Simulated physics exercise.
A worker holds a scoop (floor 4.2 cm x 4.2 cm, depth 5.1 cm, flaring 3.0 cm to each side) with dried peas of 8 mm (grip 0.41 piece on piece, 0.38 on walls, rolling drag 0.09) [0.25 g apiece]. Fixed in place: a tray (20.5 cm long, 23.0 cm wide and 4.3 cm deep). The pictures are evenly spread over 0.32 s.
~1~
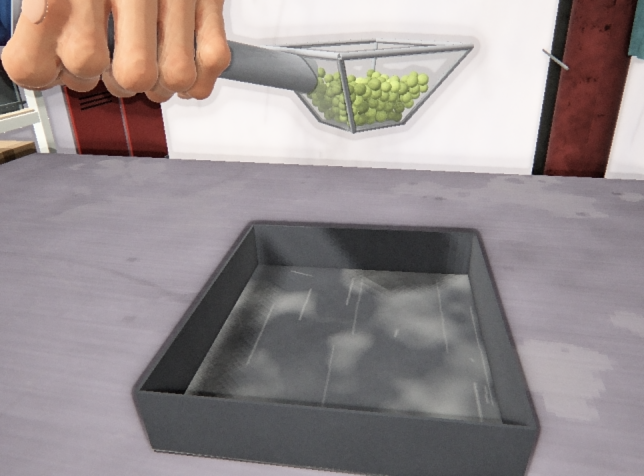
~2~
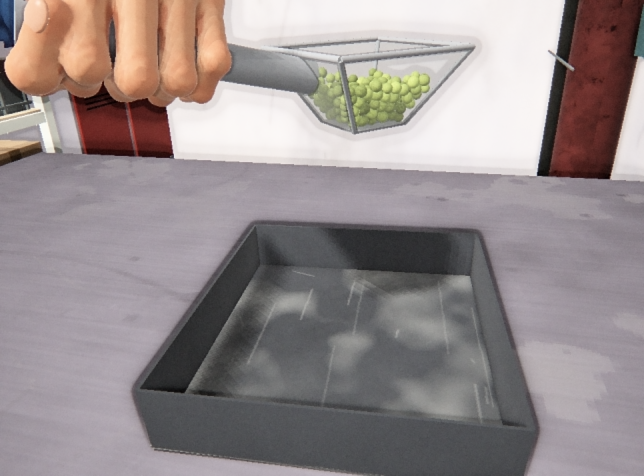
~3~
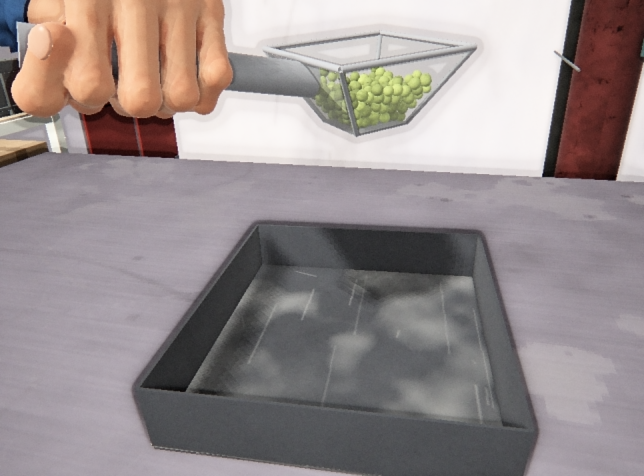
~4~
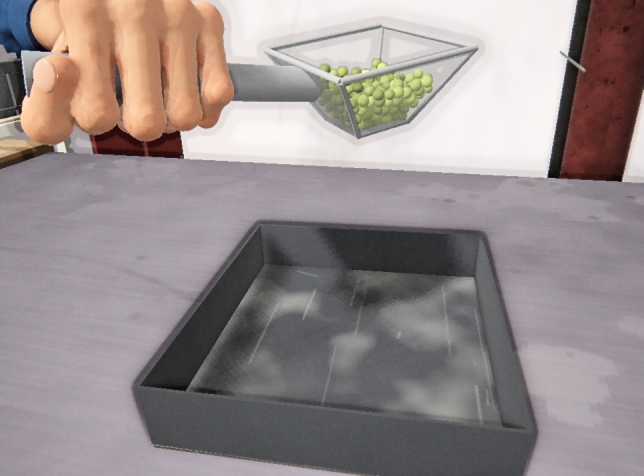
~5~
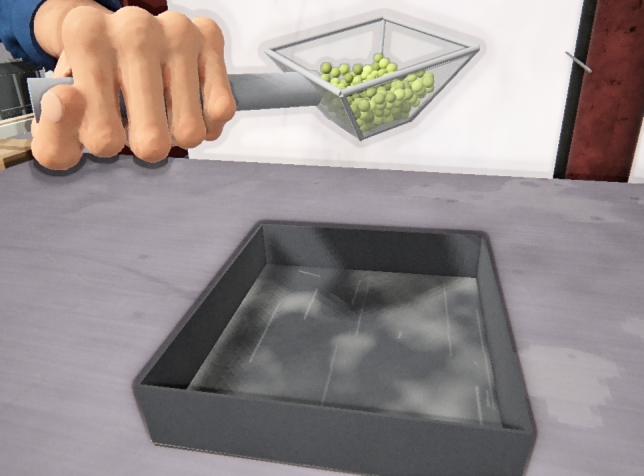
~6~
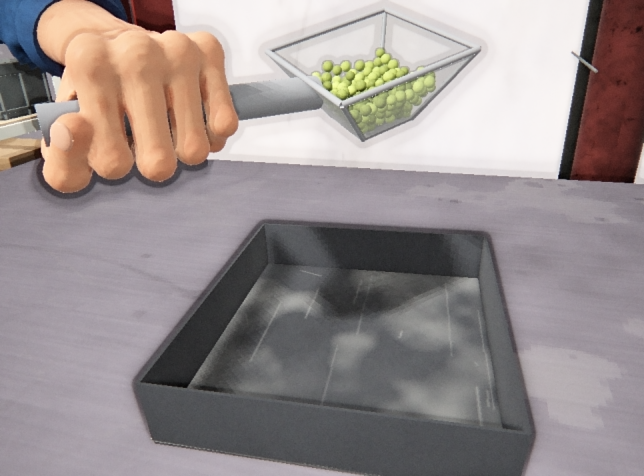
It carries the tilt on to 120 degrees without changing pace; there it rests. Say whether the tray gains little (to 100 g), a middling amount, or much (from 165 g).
Load: Low.
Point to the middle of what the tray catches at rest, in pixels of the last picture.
Near (337, 386).
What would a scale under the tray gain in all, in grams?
About 50 g.
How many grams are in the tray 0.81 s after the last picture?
Some 20 g.
Then, 0.44 s after the last picture, tilt 55 degrees; 0 g in the tray, scoop holds 100 %.
Then, 0.81 s after the last picture, tilt 84 degrees; 17 g in the tray, scoop holds 45 %.
Then, 1.16 s after the last picture, tilt 111 degrees; 53 g in the tray, scoop holds 0 %.
Then, 1.48 s after the last picture, tilt 120 degrees; 53 g in the tray, scoop holds 0 %.
In the end, 53 g in the tray, scoop holds 0 %.
